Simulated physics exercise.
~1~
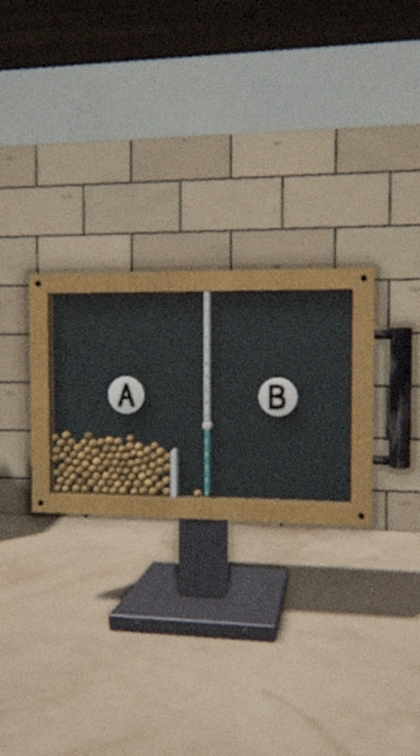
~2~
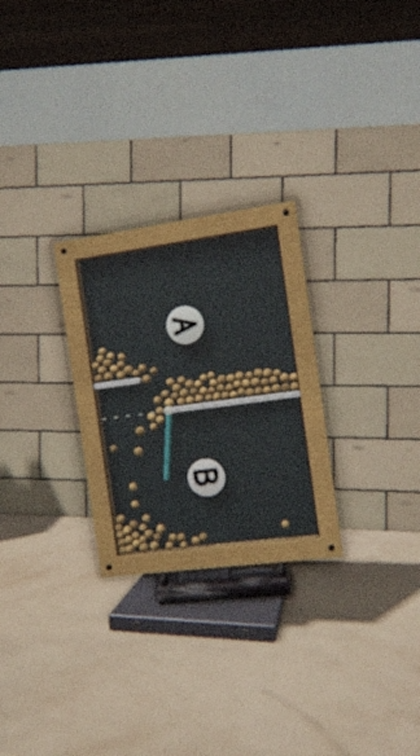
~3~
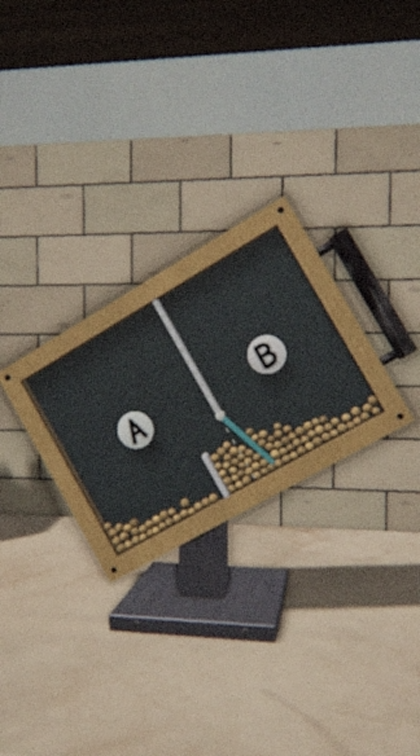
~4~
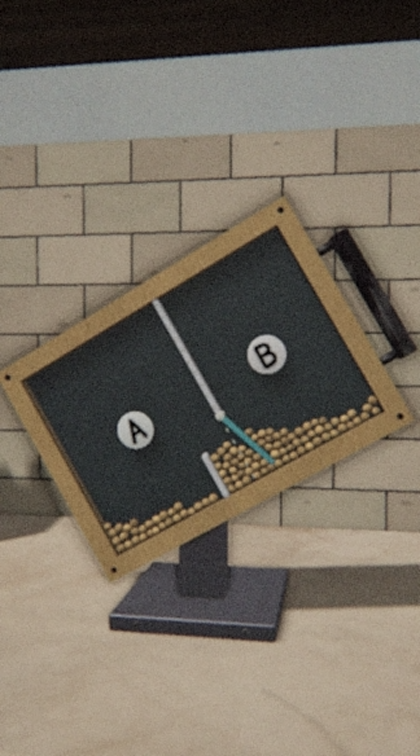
The clip opens on a wood-framed, glass-fronted box standing level on a dark stand before a brick wall, with pale beads heaped in side A behind a short white barrier and side B empty. The box turns clockwise onto its side, bringing A above B, and the turquoise flap hangs open while beads spill through the gap into B. It then swings back anticlockwise past level, leaving its right side raised. Beads lie along the bottom of both sides, crowding around the barrier and the slightly open flap. There everything rests, the load shared between A and B.
